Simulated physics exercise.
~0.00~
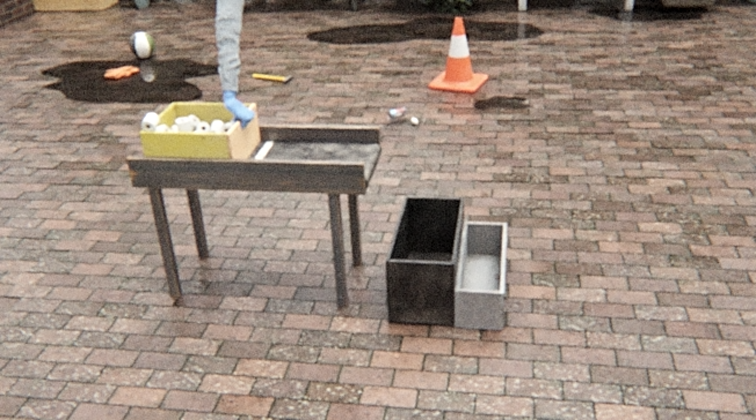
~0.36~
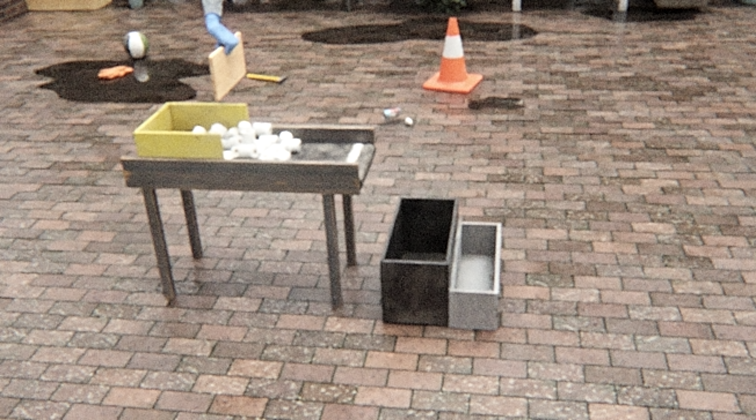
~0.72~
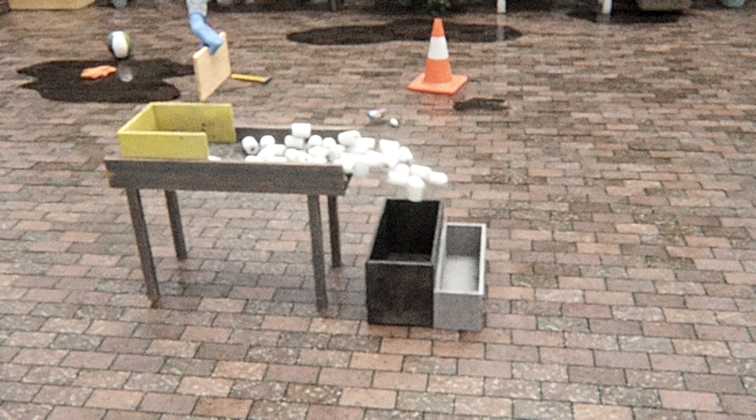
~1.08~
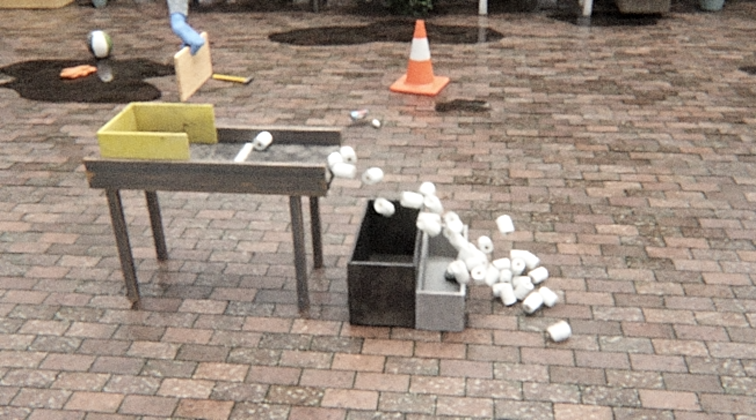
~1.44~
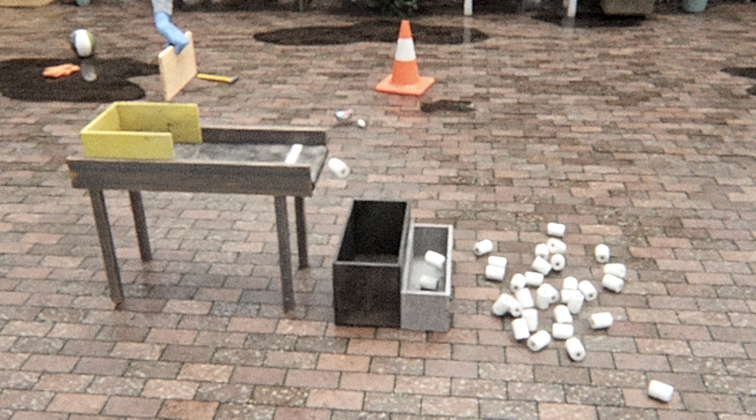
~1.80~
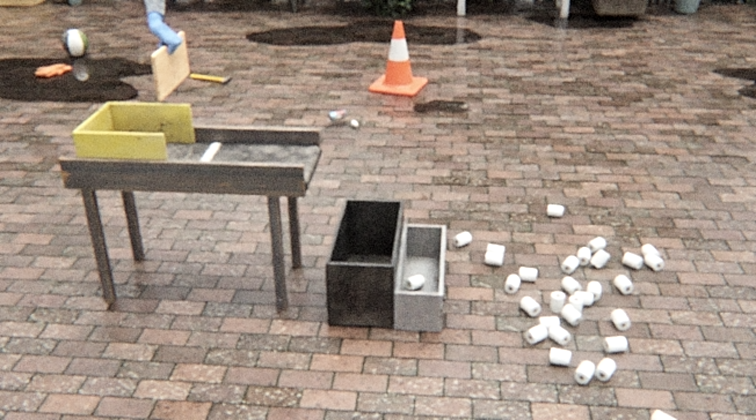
A blue-gloved hand lifts a wooden board away from the front of a yellow pen of white rolls, which stands on a dark belt table in a brick-paved yard, seen from slightly above. A black tote and a smaller grey tote sit to the right, with an orange cone behind. The rolls spill along the belt and pour off its right end. Most fly over both totes and scatter across the bricks, while a few drop short. At the end the pen is empty, a couple of rolls lie in the grey tote, and most rest on the ground beyond.
